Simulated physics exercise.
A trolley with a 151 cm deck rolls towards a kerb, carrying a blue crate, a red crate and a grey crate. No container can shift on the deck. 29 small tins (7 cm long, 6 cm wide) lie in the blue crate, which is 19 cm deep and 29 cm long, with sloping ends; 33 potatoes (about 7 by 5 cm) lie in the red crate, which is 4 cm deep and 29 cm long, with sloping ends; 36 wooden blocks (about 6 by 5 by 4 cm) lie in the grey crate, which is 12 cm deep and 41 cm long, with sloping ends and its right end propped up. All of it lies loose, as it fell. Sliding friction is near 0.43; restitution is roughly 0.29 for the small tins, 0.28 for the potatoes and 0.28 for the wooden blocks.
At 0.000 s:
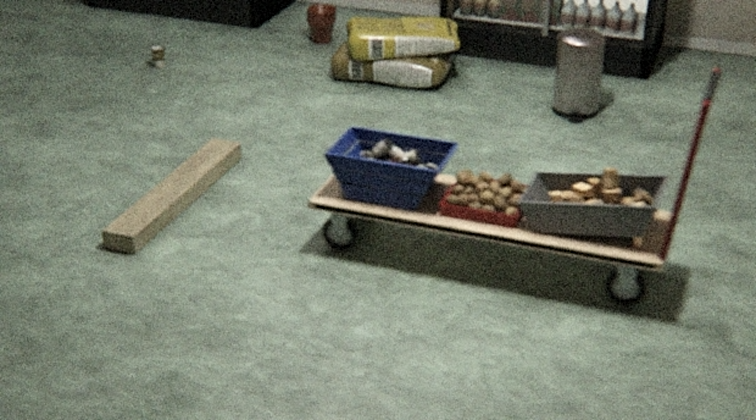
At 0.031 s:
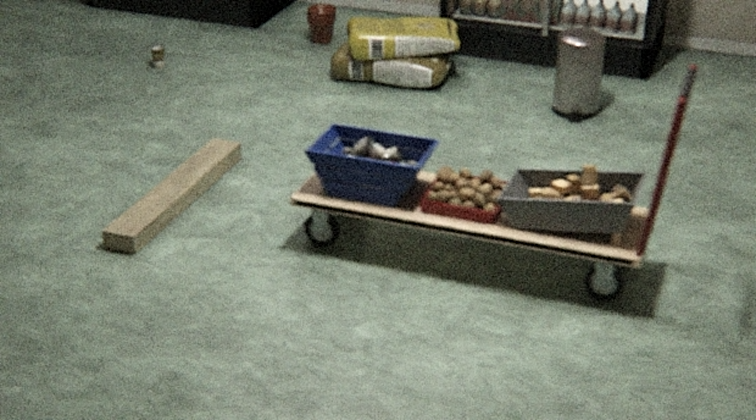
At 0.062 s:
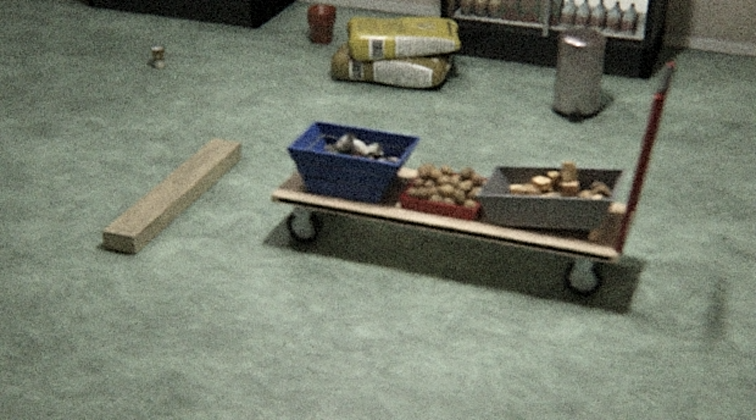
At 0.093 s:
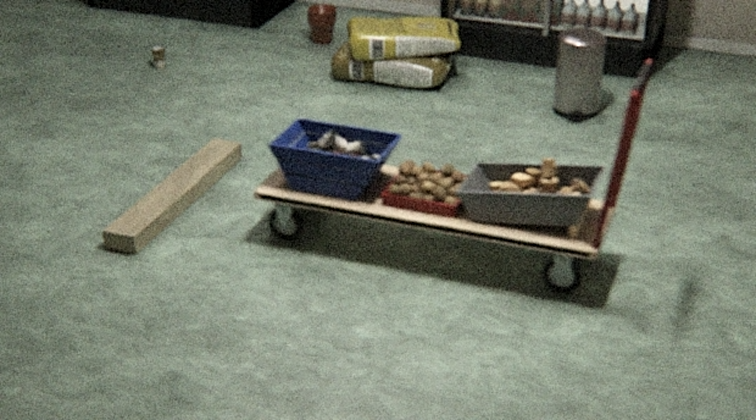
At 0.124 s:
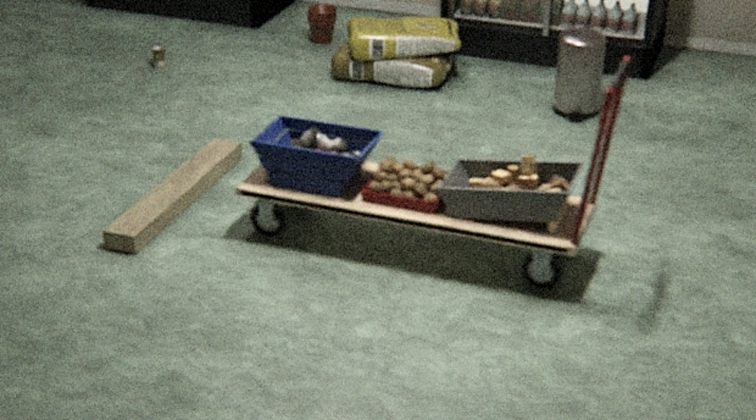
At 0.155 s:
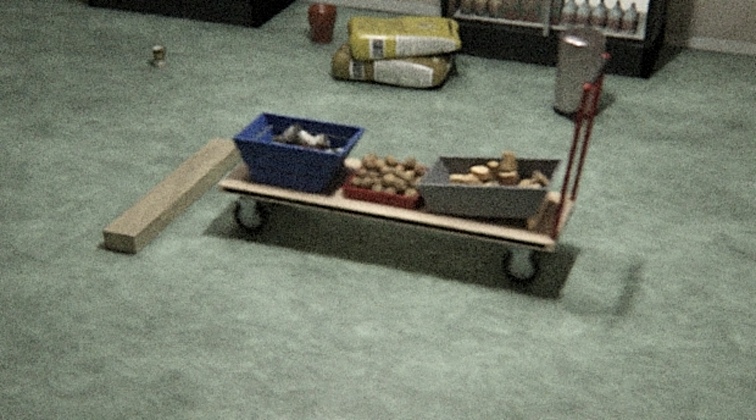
A flat trolley with a red handle rolled steadily left across the green floor towards a wooden beam, carrying a blue crate, a red crate of small round things and a grey crate of wooden blocks.
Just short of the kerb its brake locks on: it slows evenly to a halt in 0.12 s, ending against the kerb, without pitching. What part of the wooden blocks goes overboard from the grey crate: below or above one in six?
The grey crate loses less than a sixth of its wooden blocks.
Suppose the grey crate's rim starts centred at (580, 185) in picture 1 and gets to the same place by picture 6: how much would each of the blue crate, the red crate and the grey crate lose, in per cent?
In that case blue crate 0, red crate 30, grey crate 0 per cent.
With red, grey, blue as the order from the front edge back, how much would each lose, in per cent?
In that case blue crate 0, red crate 40, grey crate 10 per cent.
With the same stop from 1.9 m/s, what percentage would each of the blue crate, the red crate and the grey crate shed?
Then blue crate 0, red crate 20, grey crate 0 per cent.
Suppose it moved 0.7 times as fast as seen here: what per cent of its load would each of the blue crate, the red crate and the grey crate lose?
In that case blue crate 0, red crate 20, grey crate 0 per cent.
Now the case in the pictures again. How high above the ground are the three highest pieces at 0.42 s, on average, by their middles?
Some 48 cm up.
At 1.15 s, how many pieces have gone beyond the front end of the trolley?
About 0.
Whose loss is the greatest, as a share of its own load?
The red crate.
After 0.20 s, the brake bites.
After 0.30 s, blue crate 29 in, 0 out, red crate 32 in, 1 out and grey crate 36 in, 0 out.
After 0.42 s, blue crate 29 in, 0 out, red crate 26 in, 7 out and grey crate 35 in, 1 out.
After 0.65 s, blue crate 29 in, 0 out, red crate 22 in, 11 out and grey crate 34 in, 2 out.
Final count (at 1.15 s), blue crate 29 in, 0 out, red crate 22 in, 11 out and grey crate 34 in, 2 out. Asked share, 2 of 36, 6 per cent.
